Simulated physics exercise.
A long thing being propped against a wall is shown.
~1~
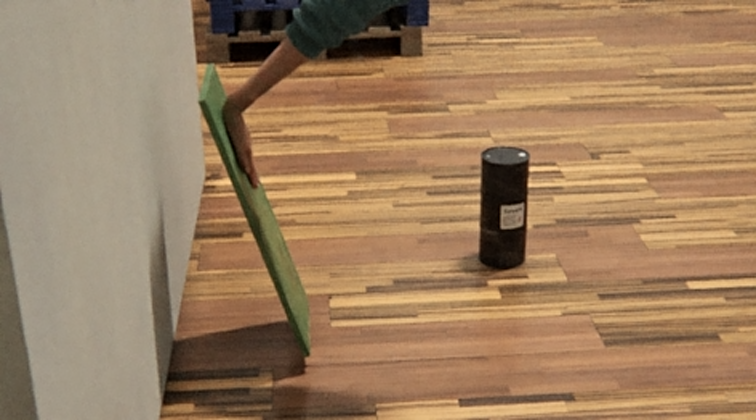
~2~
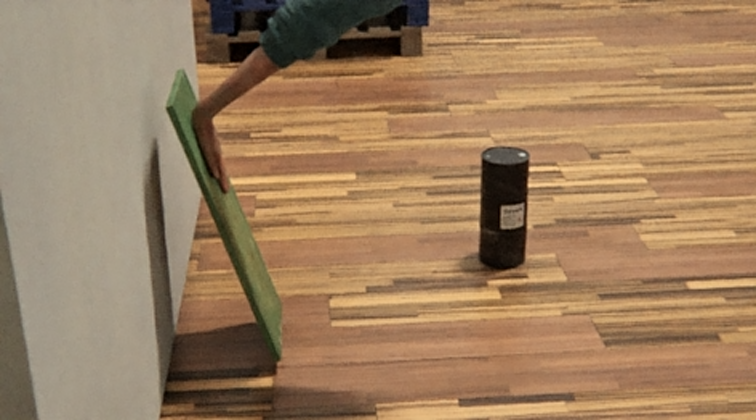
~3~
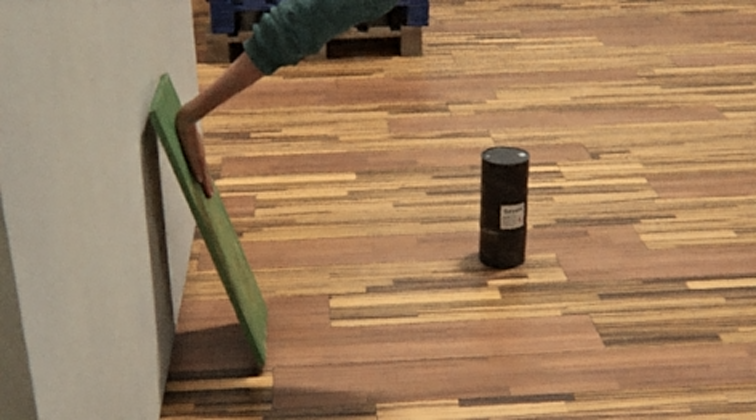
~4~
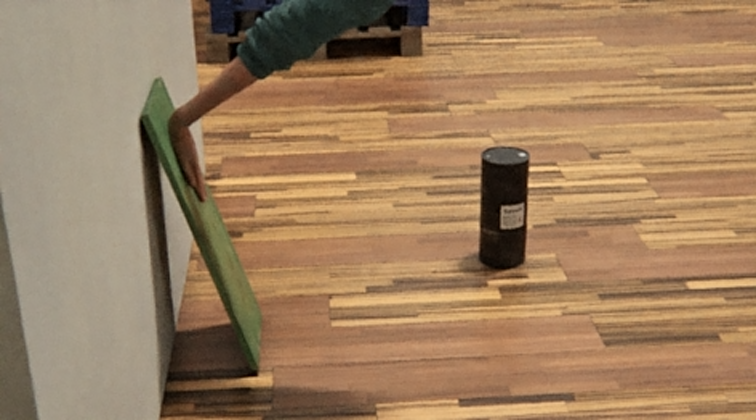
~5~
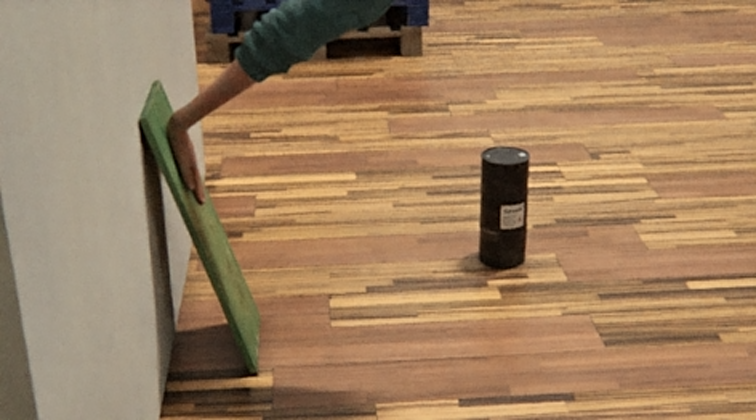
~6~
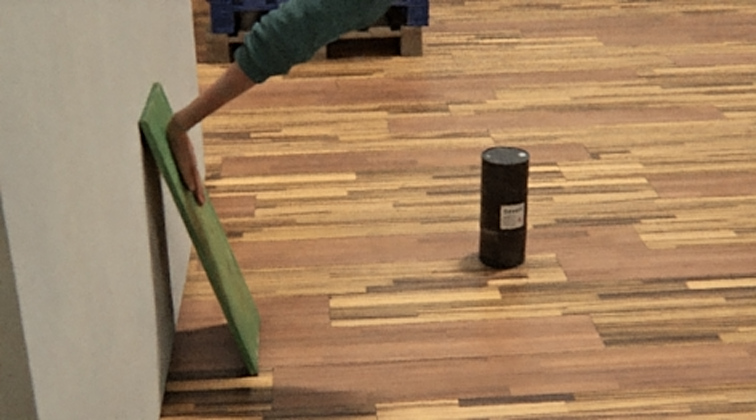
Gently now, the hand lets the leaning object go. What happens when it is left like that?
Stays leaned.
Then, 0.30 s past the last view, nothing moves.
Then, 0.70 s past the last view, green board resting near (205, 229).
Finally, both still in place. Final places as the last picture's camera would see them, green board near (205, 229). The board remains leaning.
